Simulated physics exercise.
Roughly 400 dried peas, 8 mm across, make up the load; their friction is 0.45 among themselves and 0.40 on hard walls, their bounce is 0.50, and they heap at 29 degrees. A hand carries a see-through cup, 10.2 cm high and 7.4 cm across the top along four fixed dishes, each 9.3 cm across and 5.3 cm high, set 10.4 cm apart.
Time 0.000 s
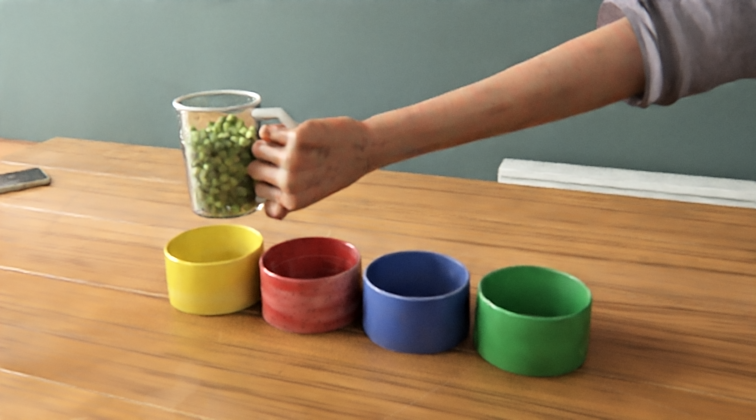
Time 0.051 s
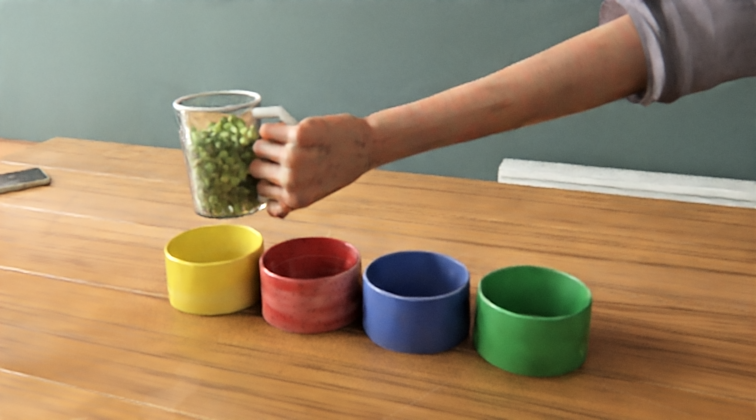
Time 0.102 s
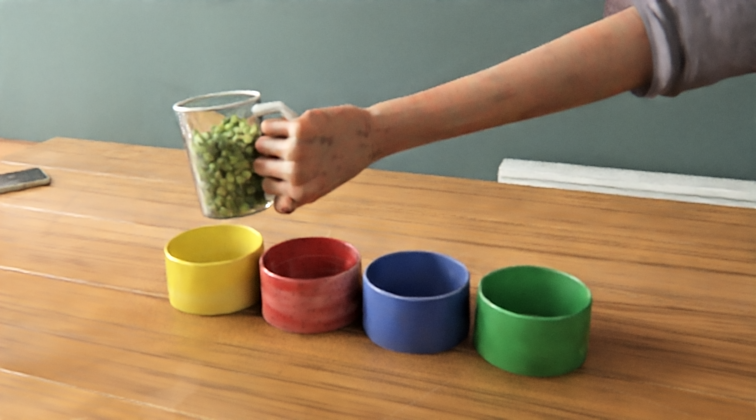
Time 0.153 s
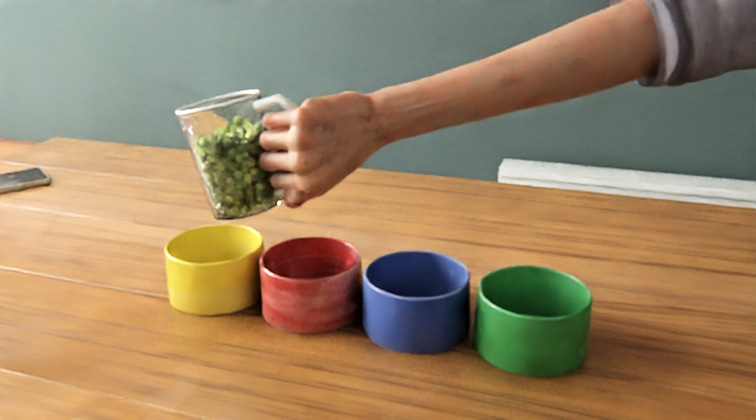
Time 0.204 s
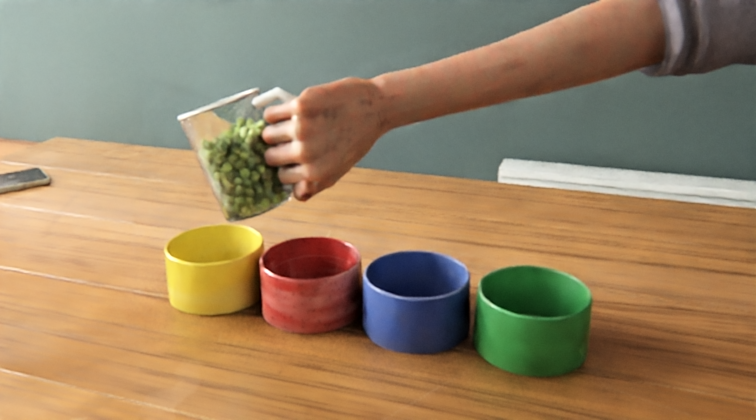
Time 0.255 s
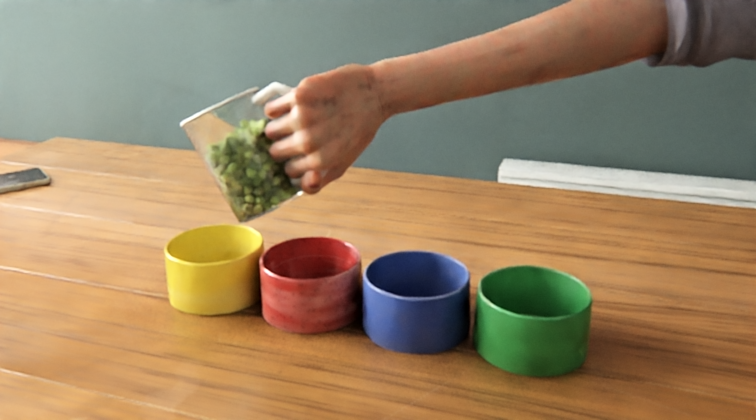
On a wooden table, a hand tilting a clear cup of green peas leftward above yellow, red, blue and green dishes.
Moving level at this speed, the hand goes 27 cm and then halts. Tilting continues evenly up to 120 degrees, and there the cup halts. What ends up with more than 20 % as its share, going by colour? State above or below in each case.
In each case: Red above, blue below, green below, yellow below, counter below.
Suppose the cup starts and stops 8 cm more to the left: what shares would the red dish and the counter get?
Shares - red 0 / counter 0.
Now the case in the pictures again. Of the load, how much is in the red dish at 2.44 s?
About 90 per cent by then.
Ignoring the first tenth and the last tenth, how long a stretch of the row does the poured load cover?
That stretch comes to around 7 cm.
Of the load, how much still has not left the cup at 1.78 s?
Roughly 0 in a hundred.
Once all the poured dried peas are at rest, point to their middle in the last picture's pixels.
Look around (305, 284) in the last picture.
Then, at 1.17 s, tilt 120 degrees; cup holds 20 %, red 70 %, yellow 5 %.
After 1.78 s, tilt 120 degrees; cup holds 0 %, red 90 %, yellow 5 %.
Then, at 2.44 s, tilt 120 degrees; cup holds 0 %, red 90 %, yellow 5 %.
In the end, at 2.7 s, red 90 %, blue 0 %, green 0 %, yellow 5 %, counter 5 %.
